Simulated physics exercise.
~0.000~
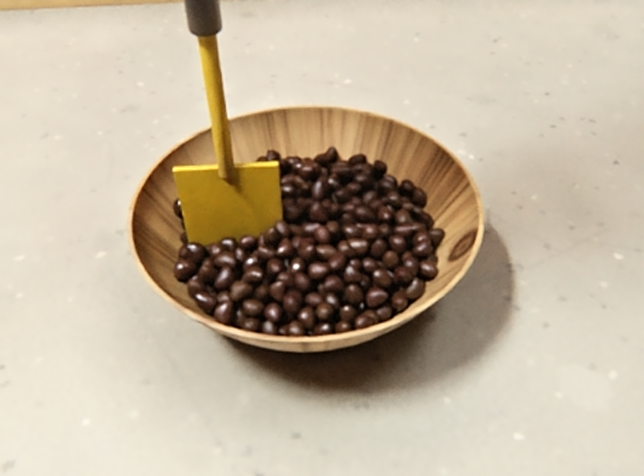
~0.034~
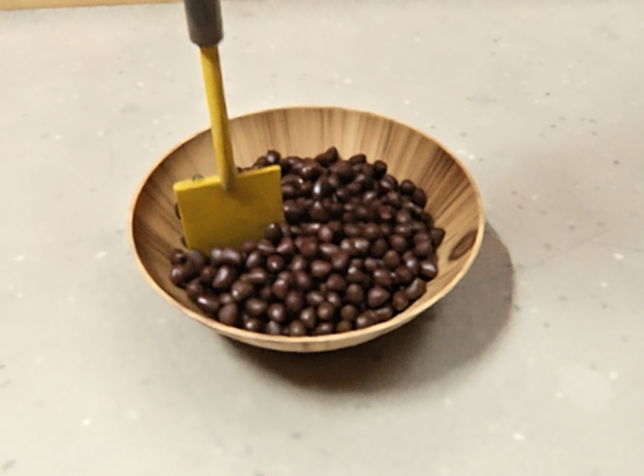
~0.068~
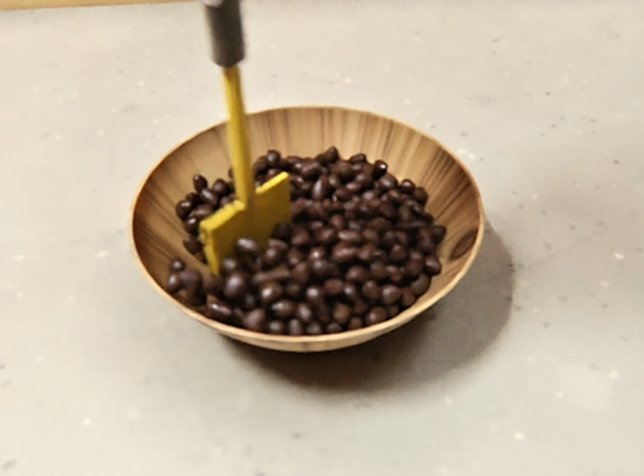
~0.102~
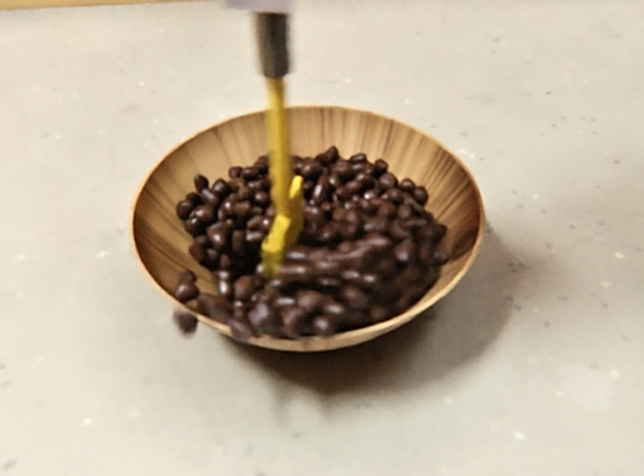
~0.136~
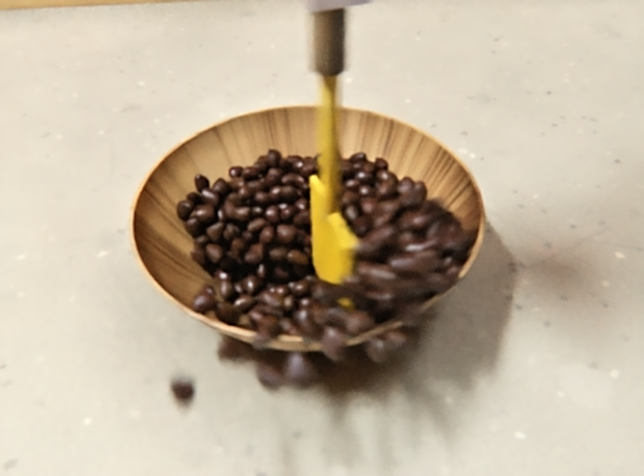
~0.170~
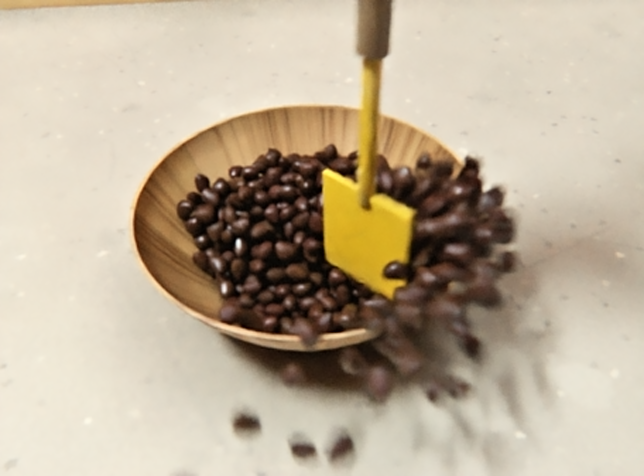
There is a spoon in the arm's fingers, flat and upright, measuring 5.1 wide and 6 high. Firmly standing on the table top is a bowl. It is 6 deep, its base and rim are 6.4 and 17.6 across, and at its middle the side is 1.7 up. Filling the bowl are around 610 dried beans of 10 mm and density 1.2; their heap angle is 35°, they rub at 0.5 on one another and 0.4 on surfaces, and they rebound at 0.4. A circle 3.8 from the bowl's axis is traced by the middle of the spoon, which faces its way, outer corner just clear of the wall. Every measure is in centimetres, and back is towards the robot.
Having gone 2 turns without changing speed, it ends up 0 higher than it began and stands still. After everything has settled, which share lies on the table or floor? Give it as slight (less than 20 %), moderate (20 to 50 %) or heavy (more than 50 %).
It is heavy.
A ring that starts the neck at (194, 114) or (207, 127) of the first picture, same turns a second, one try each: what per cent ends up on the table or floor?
Roughly 35 and 50 per cent.
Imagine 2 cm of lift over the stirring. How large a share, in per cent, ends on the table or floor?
It comes to some 40 per cent.
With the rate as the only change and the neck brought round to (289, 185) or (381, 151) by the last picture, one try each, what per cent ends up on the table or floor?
Roughly 40 per cent on the first try and 65 per cent on the second.
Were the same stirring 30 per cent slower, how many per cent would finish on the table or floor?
In that case, close to 50 in a hundred.
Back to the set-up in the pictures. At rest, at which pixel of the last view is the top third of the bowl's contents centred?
The centre is near pixel (252, 286).
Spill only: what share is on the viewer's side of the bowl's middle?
Around 50 percent of the pieces.
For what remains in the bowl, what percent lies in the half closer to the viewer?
About 60 %.
After 0.42 s, 2° round, highest piece 9 above the table; 366 in the bowl, 161 on the table or floor, 79 in flight or on the tool.
After 0.67 s, 229° round, highest piece 9 above the table; 323 on the table or floor, 261 in the bowl, 22 in flight or on the tool.
After 1.00 s, 0° round, highest piece 7 above the table; 373 on the table or floor, 233 in the bowl.
After 1.70 s, 0° round, highest piece 7 above the table; 373 on the table or floor, 233 in the bowl.
In the end, 373 on the table or floor, 233 in the bowl. That is 62 % on the table or floor.
